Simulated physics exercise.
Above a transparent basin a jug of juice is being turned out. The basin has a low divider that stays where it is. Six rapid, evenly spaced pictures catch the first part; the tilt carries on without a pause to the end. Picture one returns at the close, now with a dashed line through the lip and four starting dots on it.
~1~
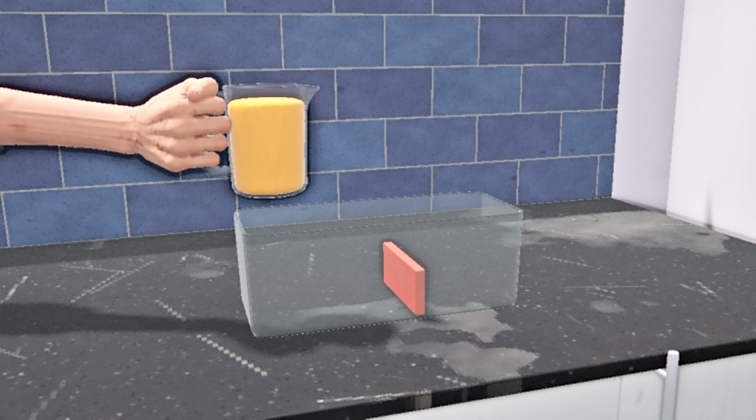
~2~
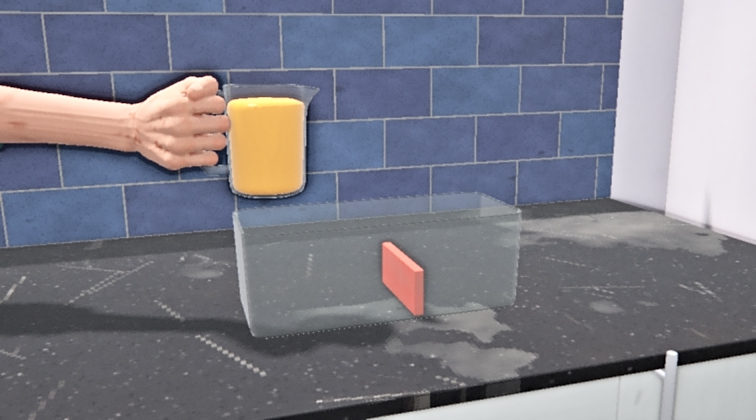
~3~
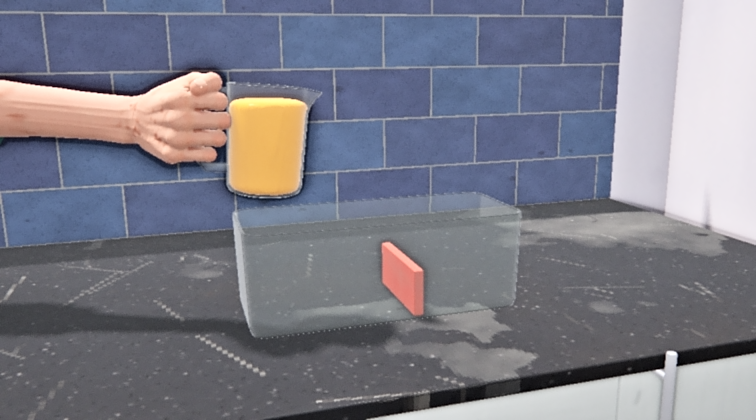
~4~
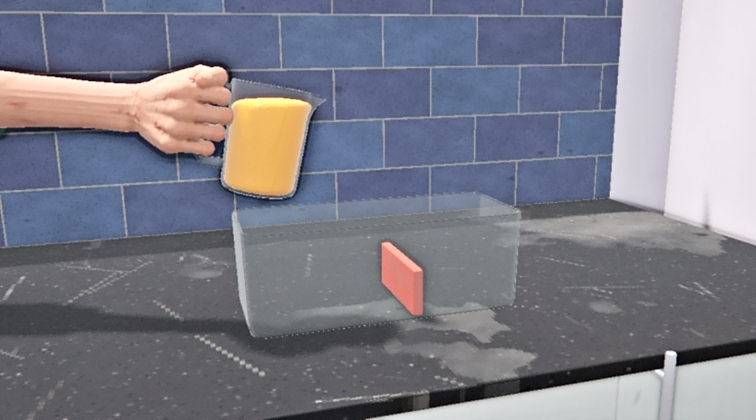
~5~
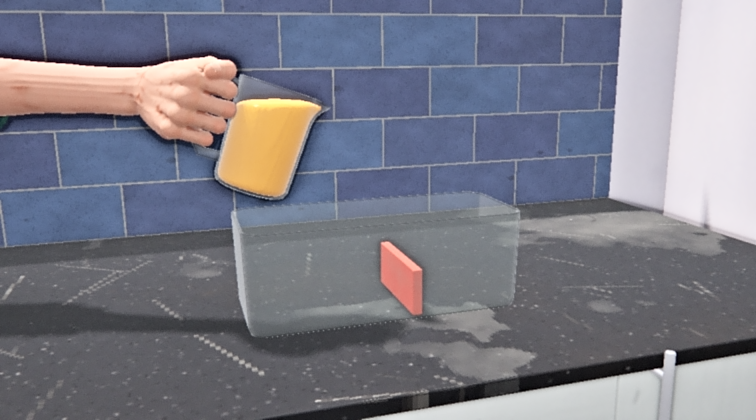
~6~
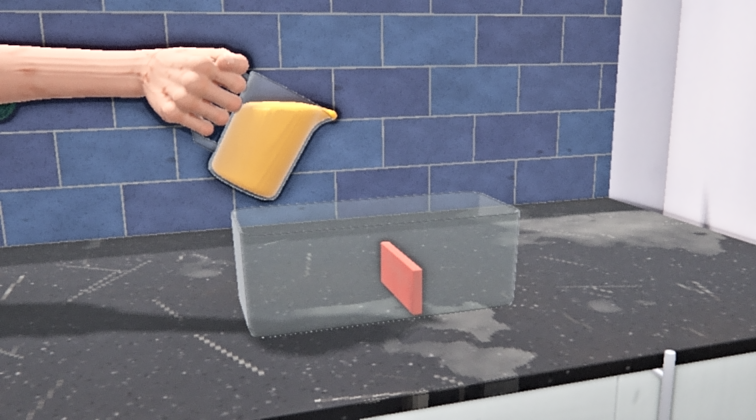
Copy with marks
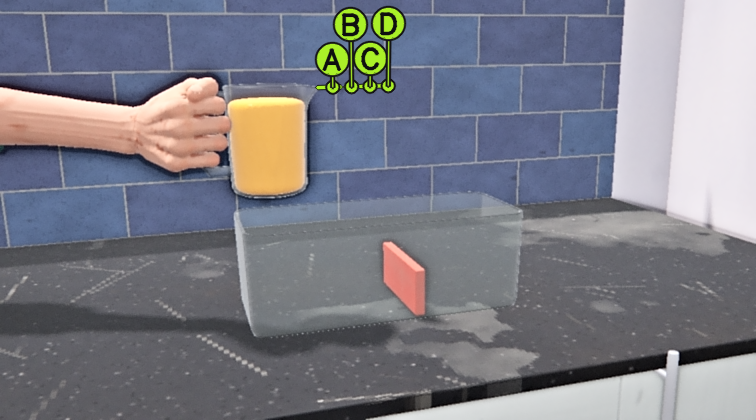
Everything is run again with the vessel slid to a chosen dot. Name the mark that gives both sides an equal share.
The best place is B.
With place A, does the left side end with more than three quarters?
Yes, it does.
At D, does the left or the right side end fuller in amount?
The right side.
On the marked copy, A at (332, 87); B at (351, 86); C at (370, 86); D at (388, 85).
With A, about 89 % ends left of the wall and 10 % right of it.
With B, about 49 % ends left of the wall and 50 % right of it.
With C, about 16 % ends left of the wall and 84 % right of it.
With D, about 3 % ends left of the wall and 96 % right of it.
